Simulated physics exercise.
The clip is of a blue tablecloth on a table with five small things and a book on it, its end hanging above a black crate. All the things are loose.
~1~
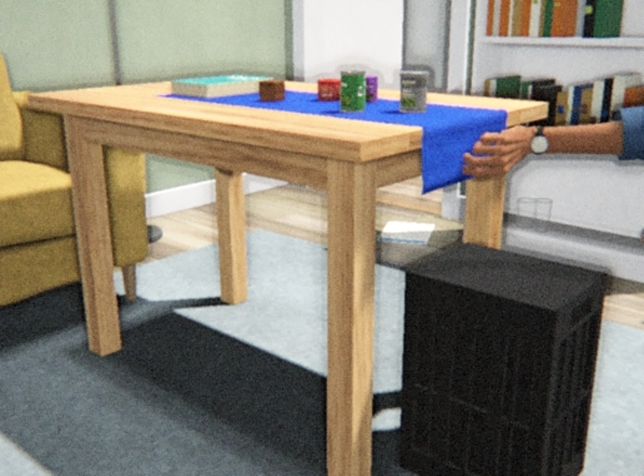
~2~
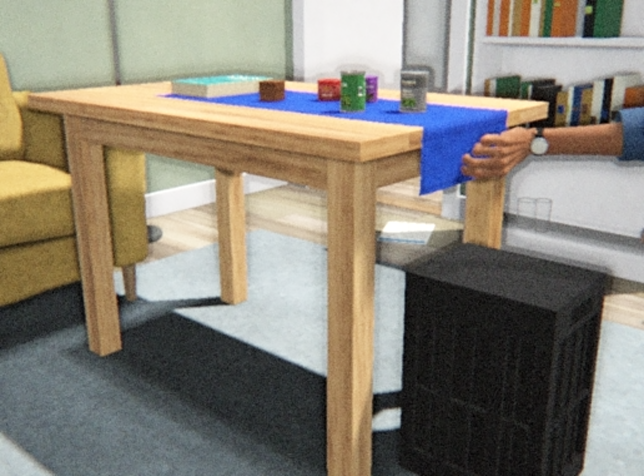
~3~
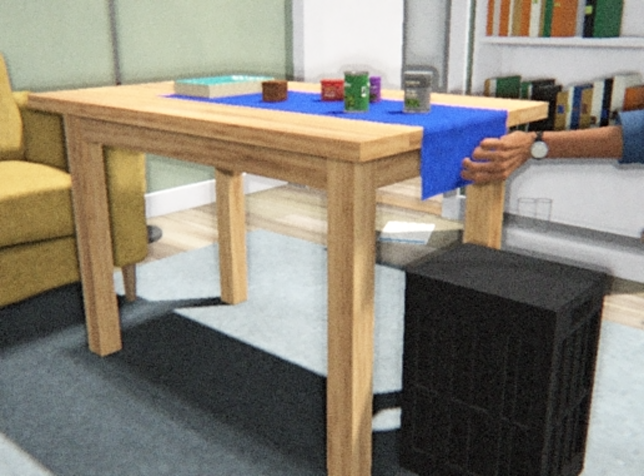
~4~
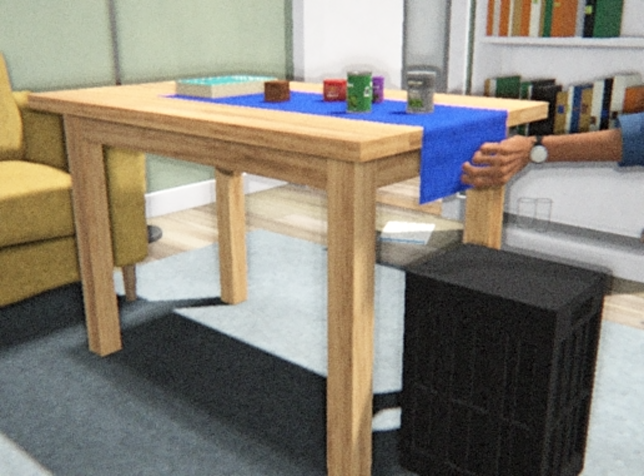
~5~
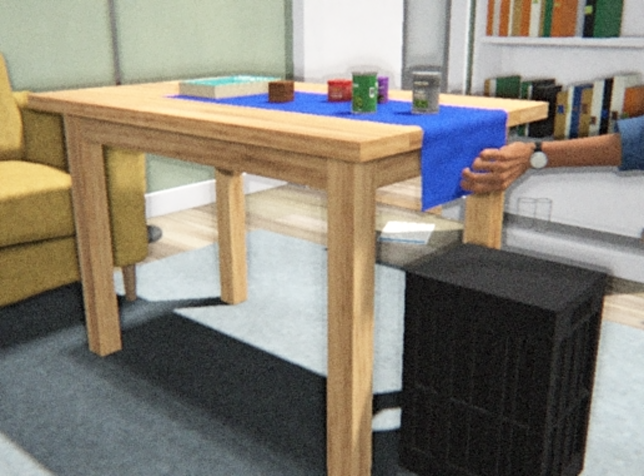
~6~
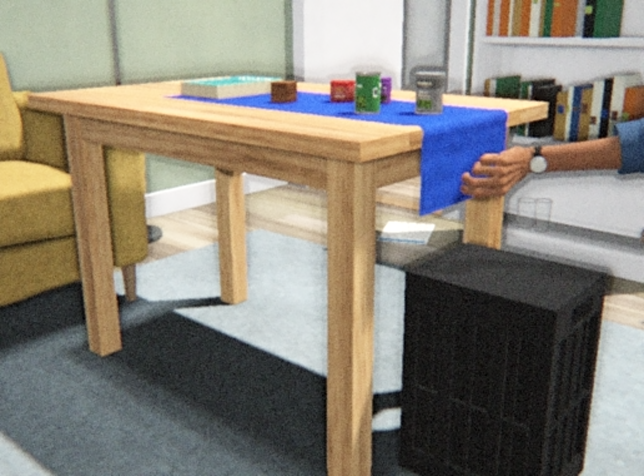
We see a hand at the right slowly pull the hanging end of a blue cloth downward above a black crate, while the cans, pots, brown cube and book on the wooden table shift slightly to the right with it.
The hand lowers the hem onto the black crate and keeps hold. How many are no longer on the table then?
Over the edge go one.
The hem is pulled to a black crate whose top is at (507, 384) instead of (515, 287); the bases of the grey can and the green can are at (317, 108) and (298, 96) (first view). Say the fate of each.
The grey can drops off; the green can stays on.
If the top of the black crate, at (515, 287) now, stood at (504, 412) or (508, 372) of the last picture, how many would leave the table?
Over the edge go 4 and 3.
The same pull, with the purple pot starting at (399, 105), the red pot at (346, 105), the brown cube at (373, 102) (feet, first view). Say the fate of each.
The purple pot keeps its place on top, the red pot holds on, the brown cube keeps its place on top.
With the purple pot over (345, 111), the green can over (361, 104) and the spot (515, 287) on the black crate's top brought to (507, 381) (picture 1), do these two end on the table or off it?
The purple pot falls; the green can comes down.
Early on, hem near (463, 242); all still up.
Midway, hem on the crate; grey can gone.
Finally, hem on the crate; grey can gone. The table loses one.
